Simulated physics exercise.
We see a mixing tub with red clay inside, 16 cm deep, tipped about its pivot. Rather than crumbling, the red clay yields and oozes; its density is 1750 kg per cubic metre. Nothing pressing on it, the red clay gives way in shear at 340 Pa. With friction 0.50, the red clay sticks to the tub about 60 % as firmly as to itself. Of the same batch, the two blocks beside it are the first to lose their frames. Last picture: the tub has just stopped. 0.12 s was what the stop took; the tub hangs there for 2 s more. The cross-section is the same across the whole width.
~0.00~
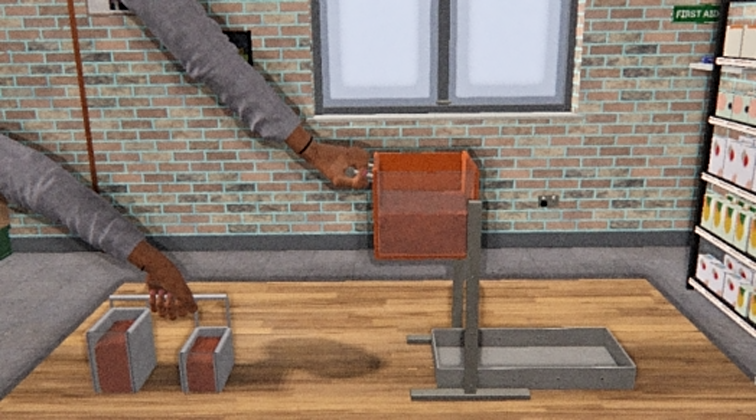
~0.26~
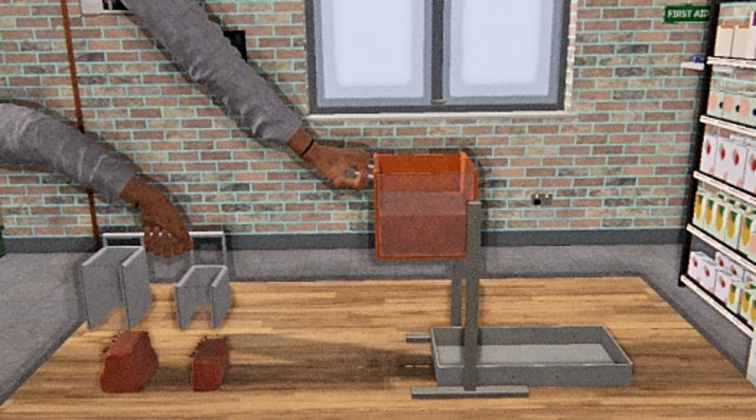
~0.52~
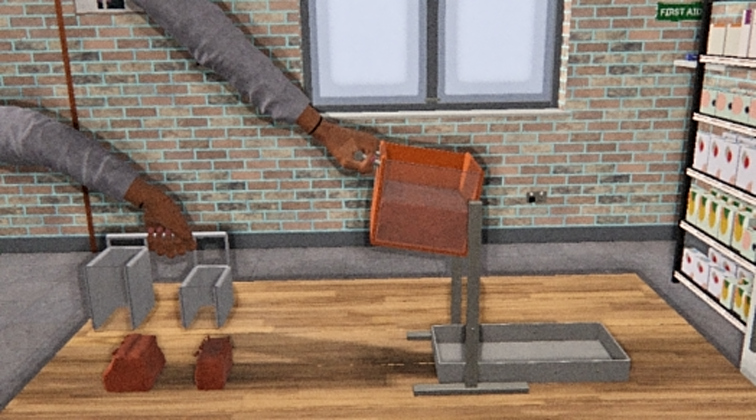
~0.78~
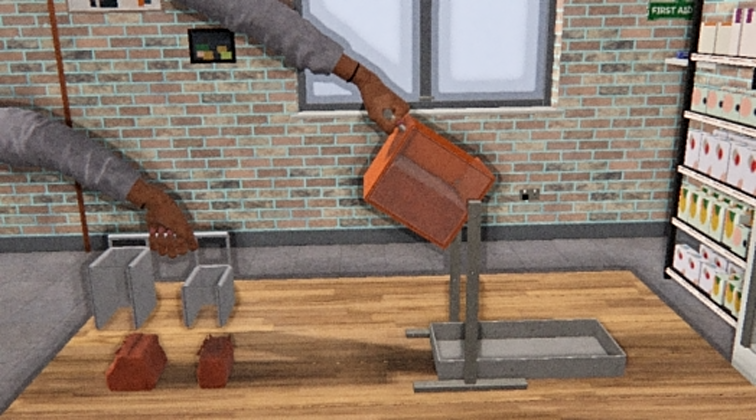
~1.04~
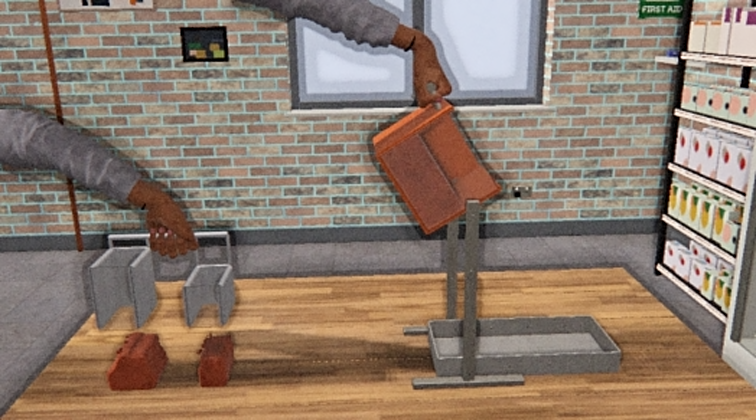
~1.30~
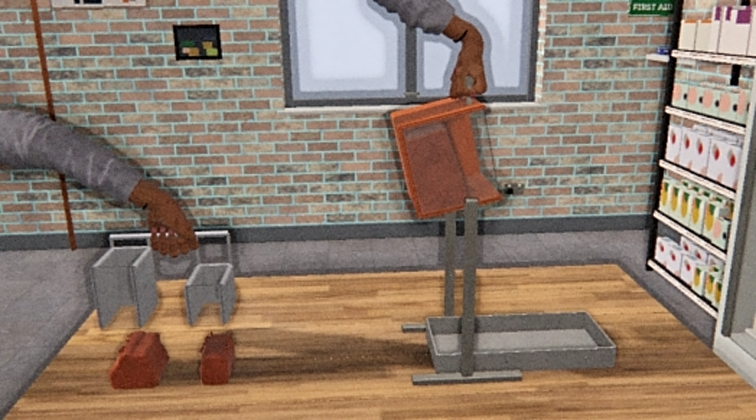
In a room with a brick wall, a window and stocked shelves at the right, a wooden tabletop is seen from slightly above. Two red clay blocks in grey casings sit at left, and an orange tub of red clay hangs on a grey stand above a shallow grey tray. One gloveless hand lifts the casings, the blocks slump, and another swings the tub steeply clockwise as the view drifts slightly right.
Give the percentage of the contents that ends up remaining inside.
I would say roughly 100 per cent remains inside.
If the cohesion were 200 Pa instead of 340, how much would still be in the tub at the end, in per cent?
That works out near 100 %.
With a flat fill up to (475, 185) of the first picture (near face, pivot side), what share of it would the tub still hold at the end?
I'd guess around 75 in a hundred.
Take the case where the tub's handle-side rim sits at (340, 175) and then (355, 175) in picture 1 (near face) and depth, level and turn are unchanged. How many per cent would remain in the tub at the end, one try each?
Roughly 95 %, then 100 %.
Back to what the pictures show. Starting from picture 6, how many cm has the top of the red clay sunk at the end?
The top ends up some 3 cm below its level in the last picture.
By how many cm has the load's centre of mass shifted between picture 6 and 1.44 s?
Shift: Some 2 cm.
After 1.44 s, the tub is at 78 degrees and holds 100 %.
After 1.61 s, the tub is at 78 degrees and holds 100 %.
After 1.78 s, the tub is at 78 degrees and holds 100 %.
After 1.95 s, the tub is at 78 degrees and holds 100 %.
After 3.30 s, at the end, the tub is at 78 degrees and holds 100 %.
